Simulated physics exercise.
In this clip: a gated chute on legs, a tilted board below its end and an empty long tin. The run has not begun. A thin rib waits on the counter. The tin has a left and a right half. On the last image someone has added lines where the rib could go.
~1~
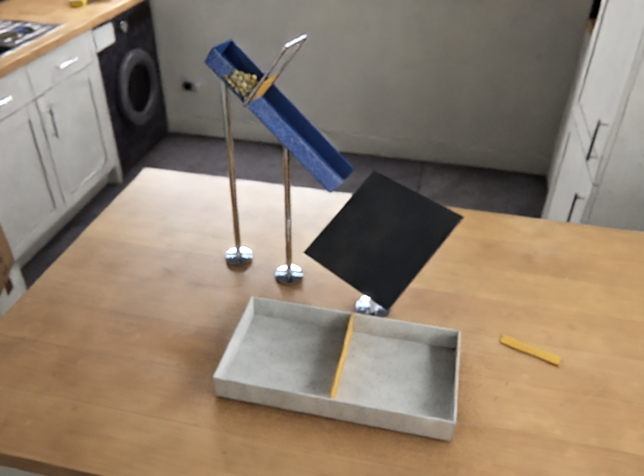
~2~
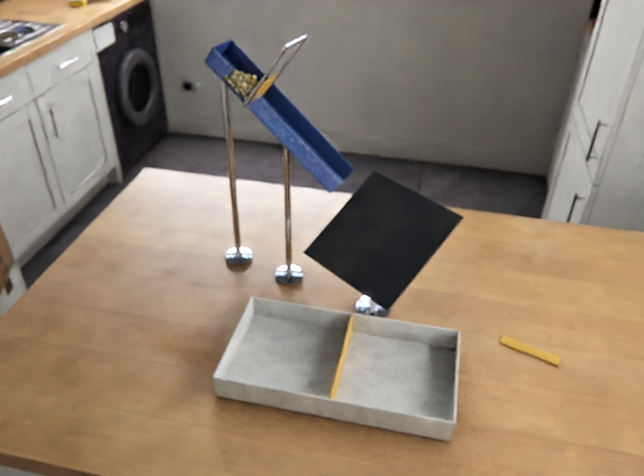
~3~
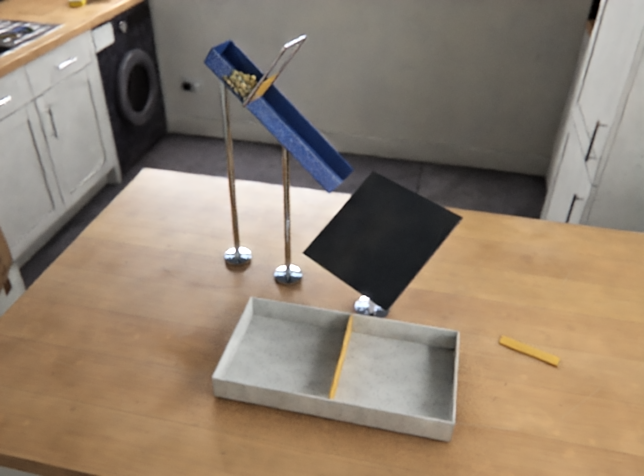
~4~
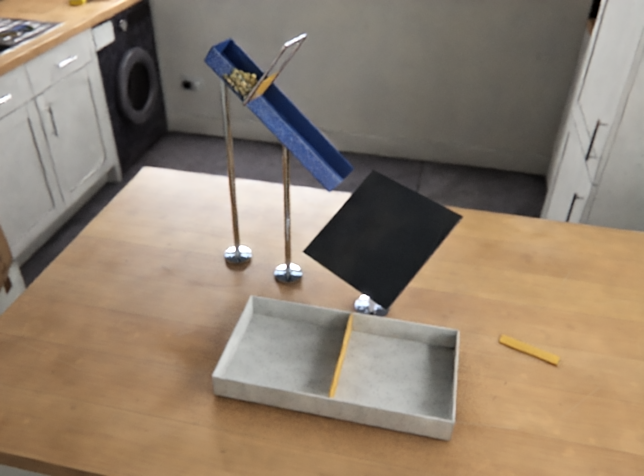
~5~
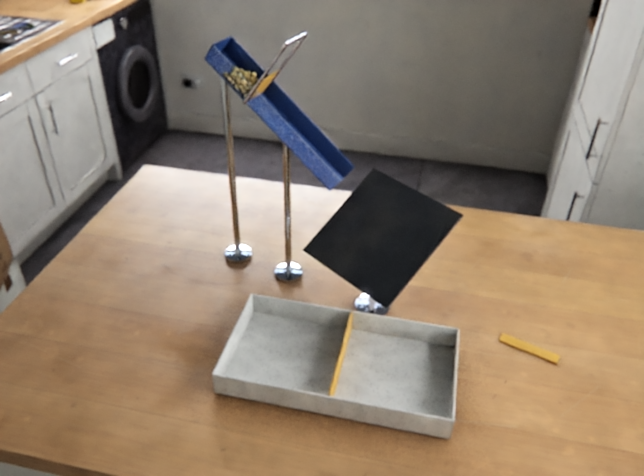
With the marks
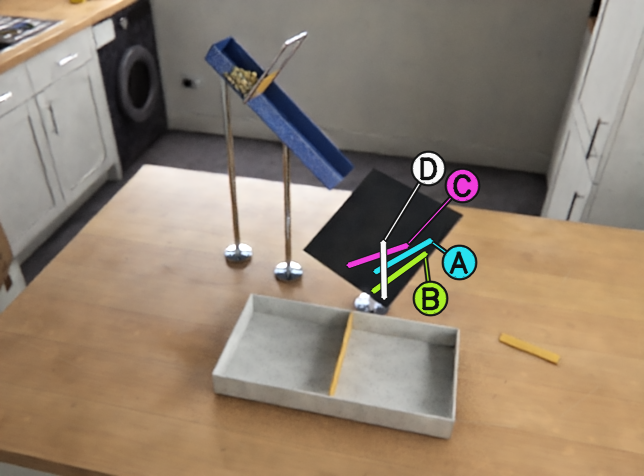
The video shows a blue chute on metal legs holding a small gated load above a tilted black board and an empty, divided grey tray, with a yellow strip lying to the right on a wooden counter; nothing visibly moves.
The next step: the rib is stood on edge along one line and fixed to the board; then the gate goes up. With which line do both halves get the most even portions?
Take D.
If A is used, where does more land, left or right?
The left half.
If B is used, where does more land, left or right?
More lands on the left.
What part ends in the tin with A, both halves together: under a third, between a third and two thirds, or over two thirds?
Line A gives over two thirds.
On the marked copy, line A from (430, 240) to (376, 271); line B from (424, 254) to (374, 290); line C from (406, 245) to (349, 265); line D from (383, 242) to (384, 297).
With A, of what is caught, nearly all in the left half, a small part in the right.
With B, of what is caught, nearly all in the left half, a small part in the right.
With C, of what is caught, nearly all in the left half, a small part in the right.
With D, of what is caught, about half in the left half, about half in the right.
